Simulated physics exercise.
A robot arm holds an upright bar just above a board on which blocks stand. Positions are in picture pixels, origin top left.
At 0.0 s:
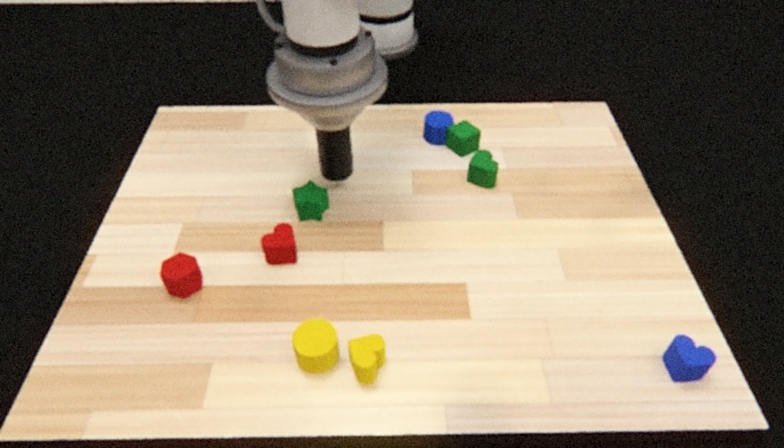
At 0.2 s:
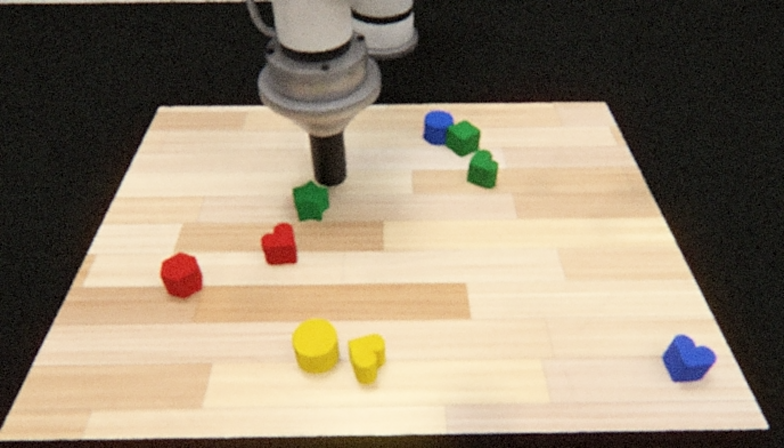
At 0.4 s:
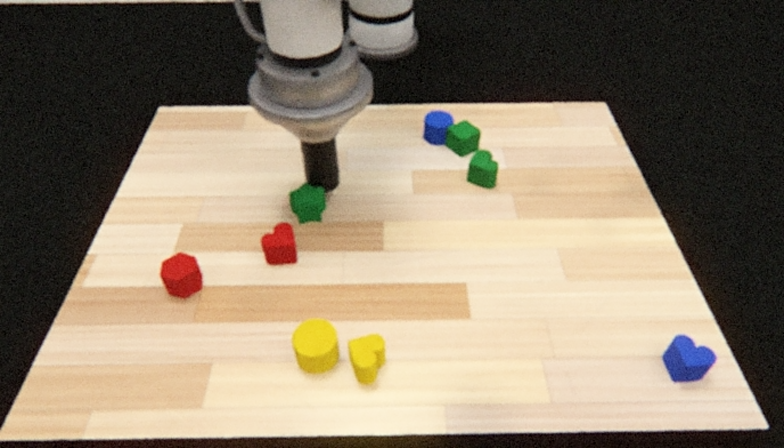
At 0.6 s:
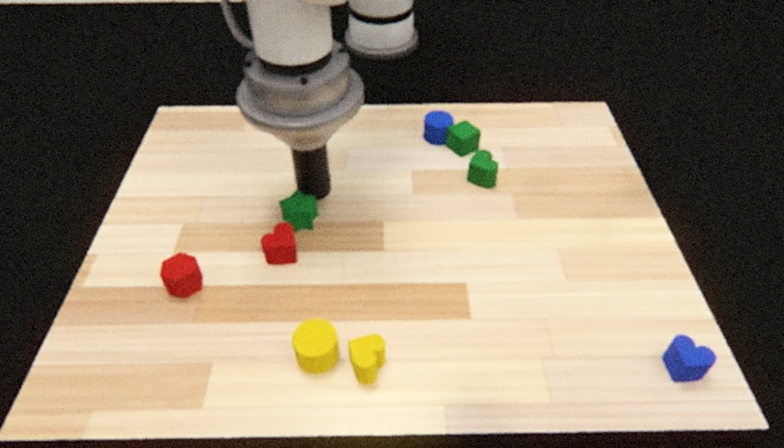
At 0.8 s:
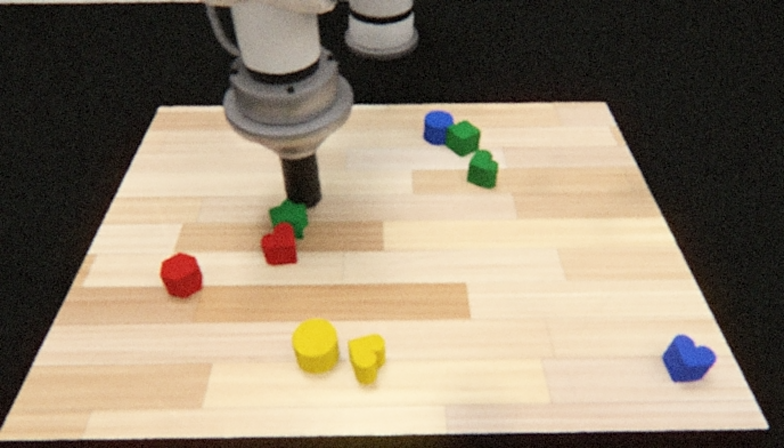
To begin with, a robot arm holds a dark upright bar just behind a green star block on a wooden board scattered with colored blocks. The bar moves slightly toward the star, then pushes it a short way forward and left, up close to the red heart block, while the other blocks stay still.
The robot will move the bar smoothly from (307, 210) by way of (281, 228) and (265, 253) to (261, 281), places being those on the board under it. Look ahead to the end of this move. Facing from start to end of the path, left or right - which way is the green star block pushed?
Its sideways move is to the right.
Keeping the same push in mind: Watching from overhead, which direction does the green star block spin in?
It twists with the clock when seen from above.
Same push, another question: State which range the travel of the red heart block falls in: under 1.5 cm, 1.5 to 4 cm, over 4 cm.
Result: Over 4 cm.
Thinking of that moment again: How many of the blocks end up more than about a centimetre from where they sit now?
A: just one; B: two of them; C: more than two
Answer: B.
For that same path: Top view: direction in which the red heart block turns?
If we look at it from overhead, the red heart block pivots counter-clockwise.
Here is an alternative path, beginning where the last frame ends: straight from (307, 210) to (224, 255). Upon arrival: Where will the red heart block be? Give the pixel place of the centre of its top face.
It is at (265, 264).
What follows on the original path. One third of the way, bar (278, 217); red heart block (269, 256), turned 35° anticlockwise; green star block (259, 231).
Two thirds of the way, bar (262, 242); red heart block (264, 277), turned 95° anticlockwise; green star block (238, 257).
At the end, bar (258, 270); red hexagonal block still; red heart block (263, 289), turned 105° anticlockwise; green star block (223, 279), turned 30° clockwise.
